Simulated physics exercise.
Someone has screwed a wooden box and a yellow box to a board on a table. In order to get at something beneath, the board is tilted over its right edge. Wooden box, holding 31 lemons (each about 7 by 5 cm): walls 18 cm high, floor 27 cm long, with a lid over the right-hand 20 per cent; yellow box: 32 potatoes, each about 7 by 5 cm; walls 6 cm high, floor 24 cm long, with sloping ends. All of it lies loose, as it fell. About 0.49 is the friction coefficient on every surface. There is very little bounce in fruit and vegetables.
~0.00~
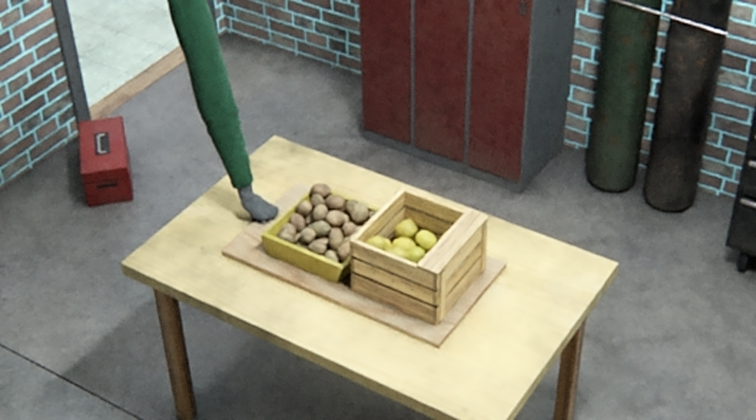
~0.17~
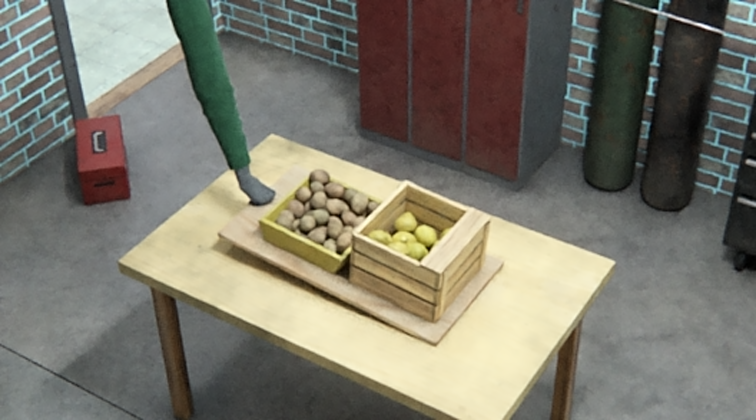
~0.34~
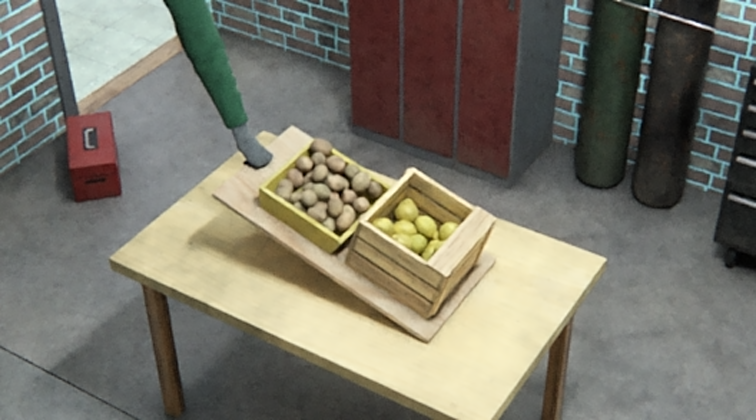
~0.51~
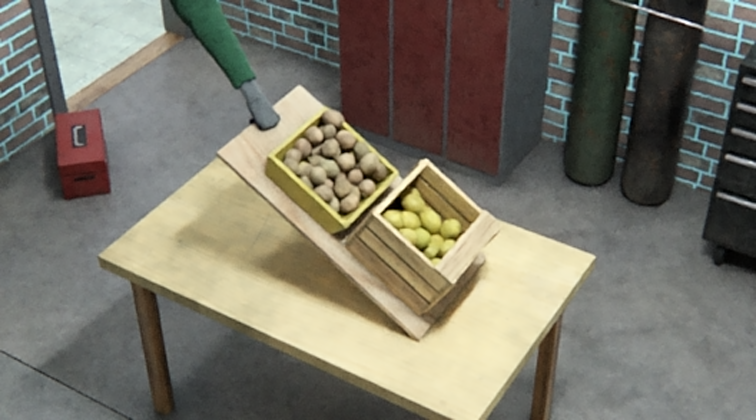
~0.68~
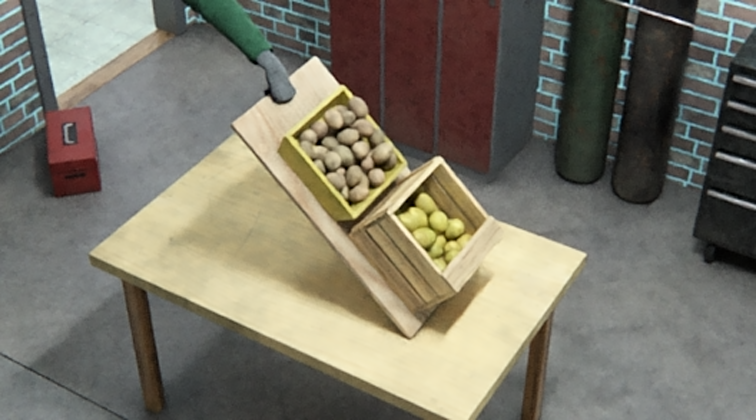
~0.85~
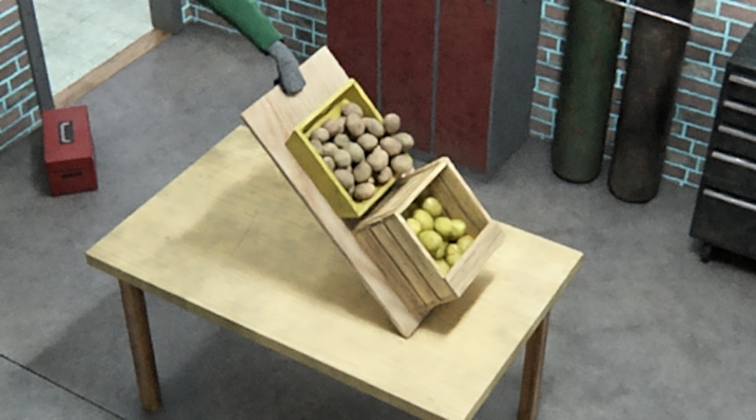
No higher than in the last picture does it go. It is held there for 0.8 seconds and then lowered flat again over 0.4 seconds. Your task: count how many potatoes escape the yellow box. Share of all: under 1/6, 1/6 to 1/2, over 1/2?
1/6 to 1/2.
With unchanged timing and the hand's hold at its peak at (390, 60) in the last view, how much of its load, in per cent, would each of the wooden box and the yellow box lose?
In that setup the wooden box sheds 0 per cent of its load, while the yellow box sheds 90 per cent.
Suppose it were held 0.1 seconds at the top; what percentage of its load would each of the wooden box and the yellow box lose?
With that change, wooden box sheds 0 percent and yellow box sheds 20 percent.
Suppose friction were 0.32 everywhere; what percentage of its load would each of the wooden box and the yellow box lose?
Then the wooden box sheds 0 per cent, while the yellow box sheds 30 per cent.
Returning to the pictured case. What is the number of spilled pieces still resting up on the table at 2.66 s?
Roughly 8.
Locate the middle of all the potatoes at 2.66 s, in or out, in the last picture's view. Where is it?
Near (312, 229).
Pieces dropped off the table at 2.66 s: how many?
Number of pieces - roughly 0.
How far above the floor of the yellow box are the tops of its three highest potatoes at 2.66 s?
Around 11 centimetres high.
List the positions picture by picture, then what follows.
In the first frame (we follow the rim corner now nearest the camera; the camera pans a little), yellow box at (340, 266); wooden box at (434, 273); tilt 0°; nothing out yet.
The second frame shows yellow box at (339, 257); wooden box at (437, 273); tilt 5°.
The third frame shows yellow box at (339, 239); wooden box at (443, 274); tilt 17°.
The fourth frame shows yellow box at (345, 223); wooden box at (449, 281); tilt 30°.
The fifth frame shows yellow box at (354, 214); wooden box at (453, 288); tilt 42°.
The sixth frame shows yellow box at (359, 212); wooden box at (455, 292); tilt 47°; nothing out yet.
After 1.14 s, tilt 47°; 0 of 31 out of the wooden box and 3 of 32 out of the yellow box.
After 1.50 s, tilt 47°; 0 of 31 out of the wooden box and 4 of 32 out of the yellow box.
After 2.01 s, tilt 1°; 0 of 31 out of the wooden box and 5 of 32 out of the yellow box.
Final count (at 2.66 s), 0 of 31 out of the wooden box and 8 of 32 out of the yellow box. Asked share, 8 of 32, 25 per cent.
